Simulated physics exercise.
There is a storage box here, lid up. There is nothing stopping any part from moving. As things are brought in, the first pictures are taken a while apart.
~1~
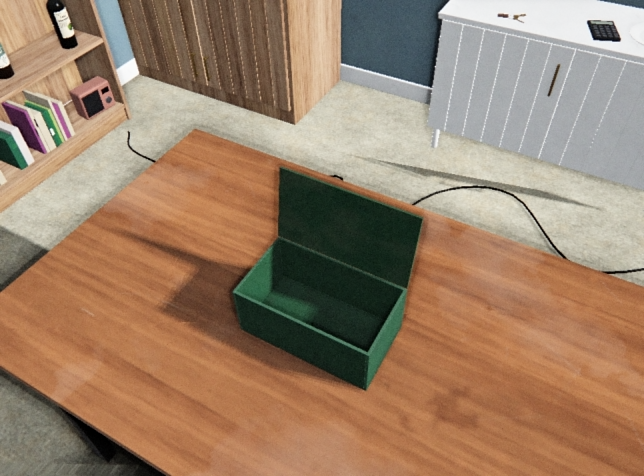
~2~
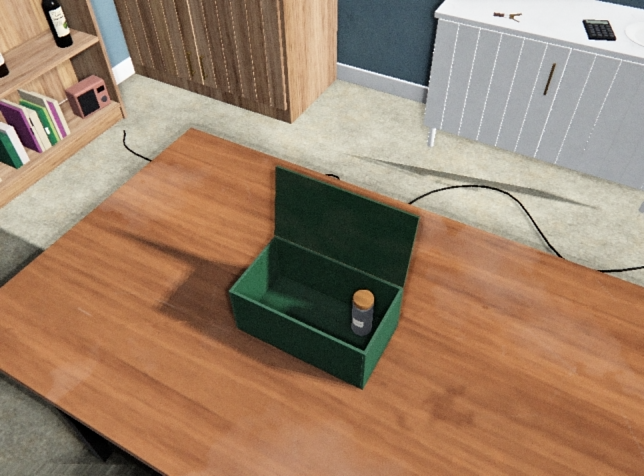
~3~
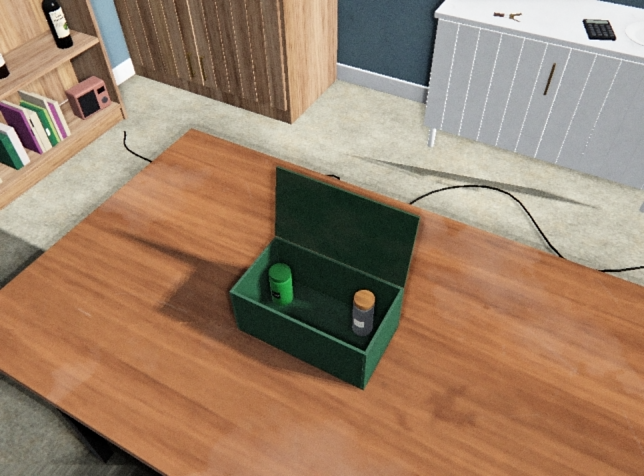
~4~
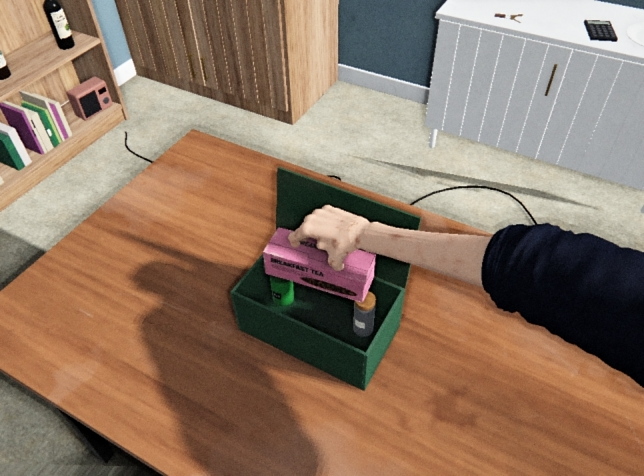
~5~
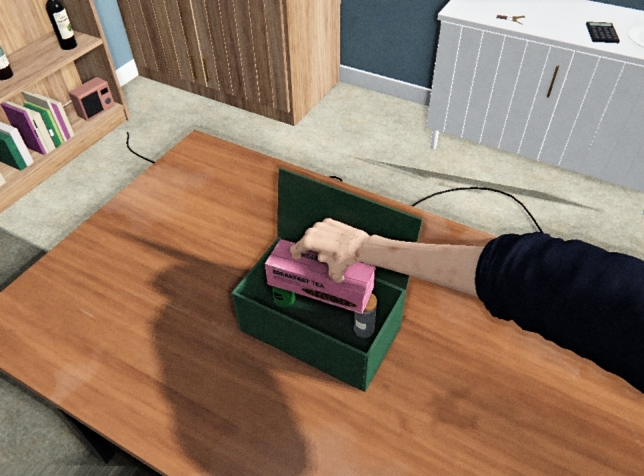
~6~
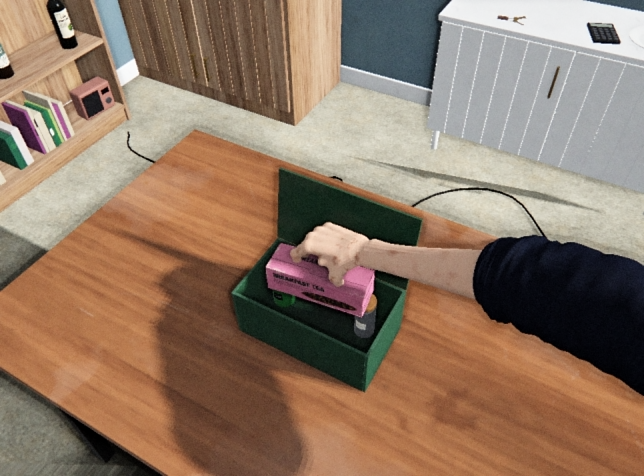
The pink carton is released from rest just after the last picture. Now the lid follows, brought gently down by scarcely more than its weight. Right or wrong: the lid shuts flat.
Right.
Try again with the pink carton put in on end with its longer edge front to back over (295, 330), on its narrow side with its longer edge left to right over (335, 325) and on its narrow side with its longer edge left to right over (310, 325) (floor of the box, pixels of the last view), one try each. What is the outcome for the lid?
So: First open, second shut tight, third shut tight.
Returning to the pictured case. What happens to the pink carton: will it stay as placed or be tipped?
Result: It leans over.
Then, 0.80 s on from there, lid starting down; pink carton on its side near (318, 330); green shaker turned 8° from how it was put; grey shaker turned 5° from how it was put.
Then, 1.30 s on from there, lid 75° above the rim; pink carton on its side near (319, 338).
Then, 2.10 s on from there, lid 22° above the rim; pink carton on its side near (319, 338).
In the end, lid shut; toppled in the box, pink carton; the other 2 unmoved. At the end, from the last picture's camera, pink carton near (319, 338).
